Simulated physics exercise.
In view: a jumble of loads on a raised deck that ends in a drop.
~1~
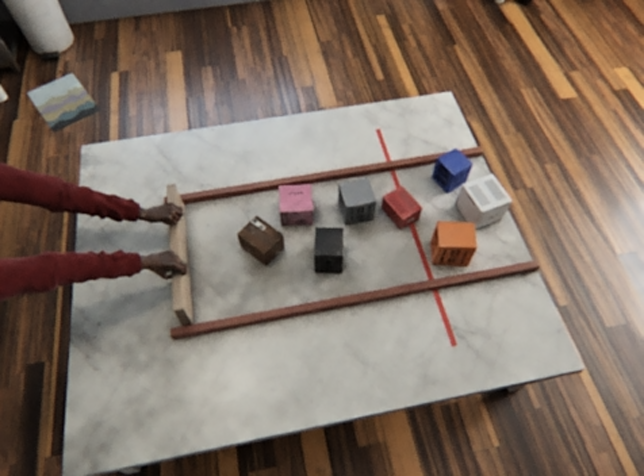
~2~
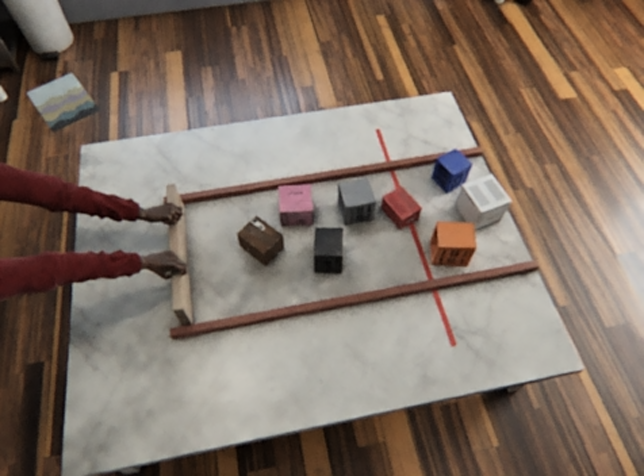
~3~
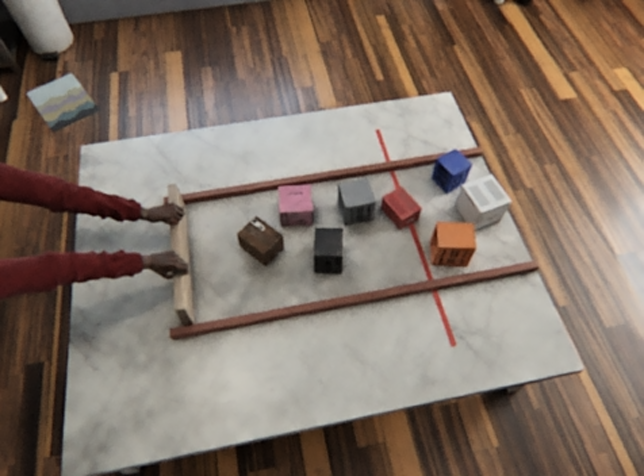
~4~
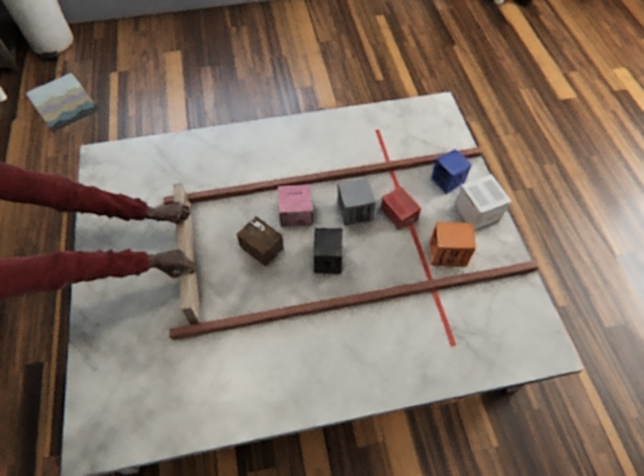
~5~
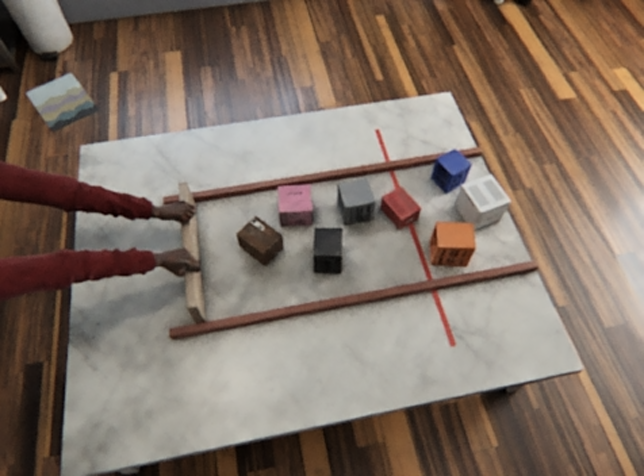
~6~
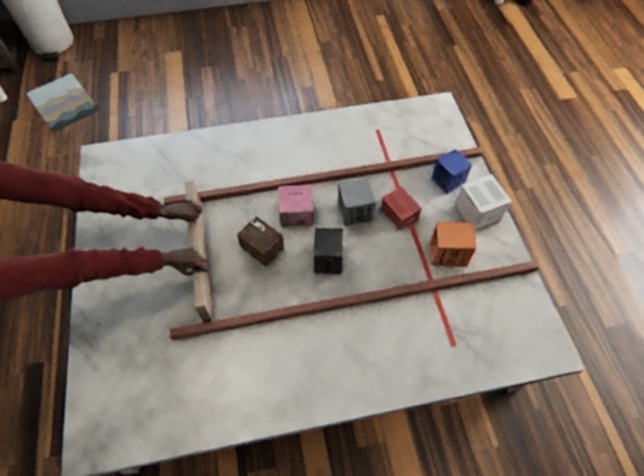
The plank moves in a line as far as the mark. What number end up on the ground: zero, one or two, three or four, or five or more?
Here the number that fall off is zero.
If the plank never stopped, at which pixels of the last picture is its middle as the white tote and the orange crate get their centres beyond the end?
Its middle is around (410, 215) and around (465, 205).
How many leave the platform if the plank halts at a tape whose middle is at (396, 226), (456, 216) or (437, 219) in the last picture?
In that order 0, 2 and 1.
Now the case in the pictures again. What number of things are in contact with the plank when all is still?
3 of them.
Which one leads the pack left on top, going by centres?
The white tote.
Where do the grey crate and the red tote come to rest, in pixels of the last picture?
The grey crate at (451, 189), the red tote at (479, 202).
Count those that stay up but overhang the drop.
It comes to 1.
Soon after, none off yet; white tote at rest near (482, 204); blue crate at rest near (451, 171); orange crate at rest near (452, 245).
At rest, the number that fall off is zero.
